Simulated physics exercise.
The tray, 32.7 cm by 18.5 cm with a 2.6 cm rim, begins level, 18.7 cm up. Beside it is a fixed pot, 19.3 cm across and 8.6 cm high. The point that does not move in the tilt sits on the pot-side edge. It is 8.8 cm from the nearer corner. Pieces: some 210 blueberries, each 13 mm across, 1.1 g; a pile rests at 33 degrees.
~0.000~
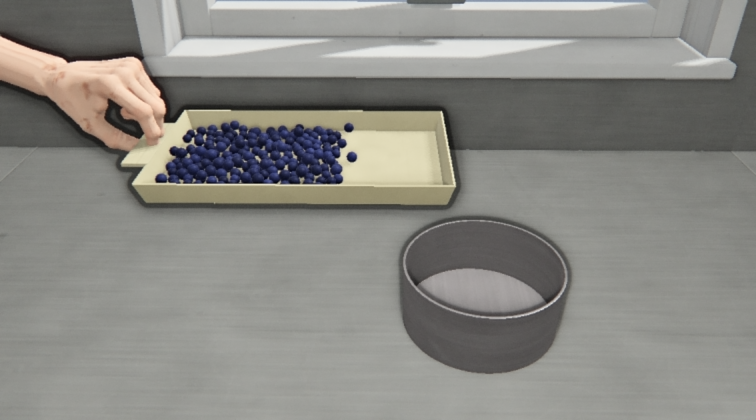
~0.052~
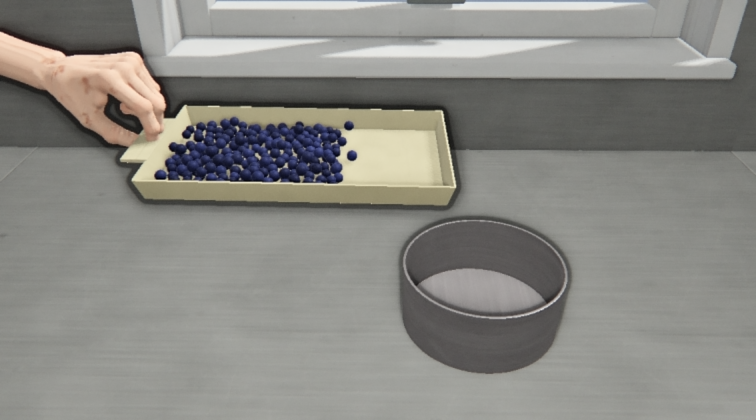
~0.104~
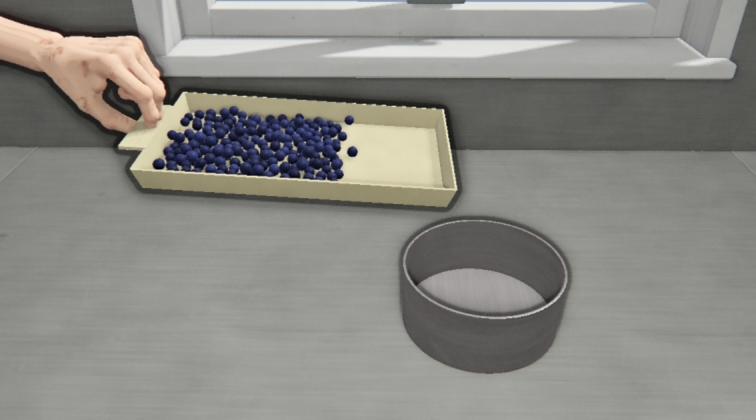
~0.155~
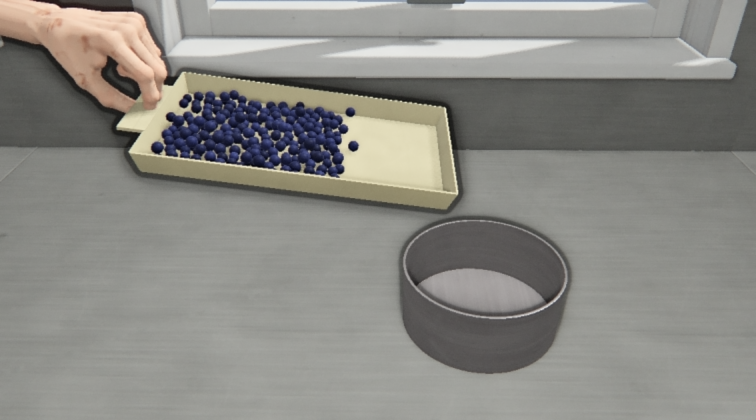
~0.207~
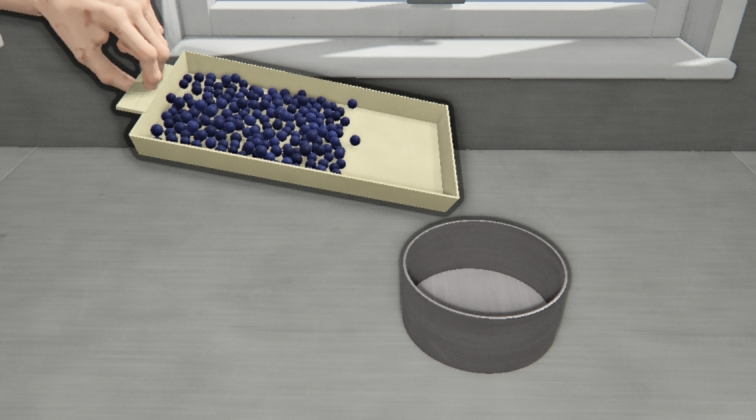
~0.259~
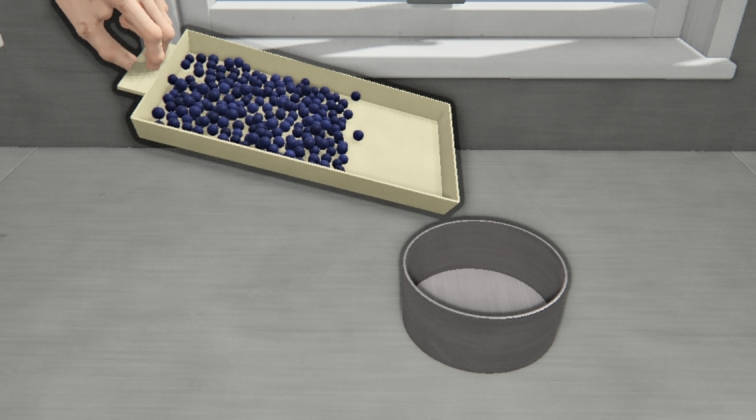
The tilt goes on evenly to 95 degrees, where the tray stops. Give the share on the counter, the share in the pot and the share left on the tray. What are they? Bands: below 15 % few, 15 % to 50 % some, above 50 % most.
Result: Counter: Few, pot: Most, tray: Few.
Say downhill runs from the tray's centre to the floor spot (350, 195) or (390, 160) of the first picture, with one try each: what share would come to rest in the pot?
First try: About 65 percent; second try: About 50 percent.
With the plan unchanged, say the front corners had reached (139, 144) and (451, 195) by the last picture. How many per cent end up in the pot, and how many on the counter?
The pot gets 85 and the counter 15.
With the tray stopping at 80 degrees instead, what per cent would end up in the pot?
85 per cent.
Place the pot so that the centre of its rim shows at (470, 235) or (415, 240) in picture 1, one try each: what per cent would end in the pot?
I'd say close to 60 percent for the first spot and 40 percent for the second.
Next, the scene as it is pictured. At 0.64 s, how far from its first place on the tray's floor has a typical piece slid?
It has moved some 12 cm from its start.
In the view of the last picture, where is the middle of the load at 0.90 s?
I reckon close to (455, 200).
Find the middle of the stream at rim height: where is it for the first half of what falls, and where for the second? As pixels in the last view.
Early: About (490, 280); late: About (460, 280).
After 0.64 s, tilt 55 degrees; the tray holds 100 %, the pot 0 %.
Then, at 0.90 s, tilt 80 degrees; the tray holds 65 %, the pot 25 %.
Then, at 1.26 s, tilt 95 degrees; the tray holds 5 %, the pot 90 %.
By 1.9 s all is still; counter 0 %, pot 100 %, tray 0 %.
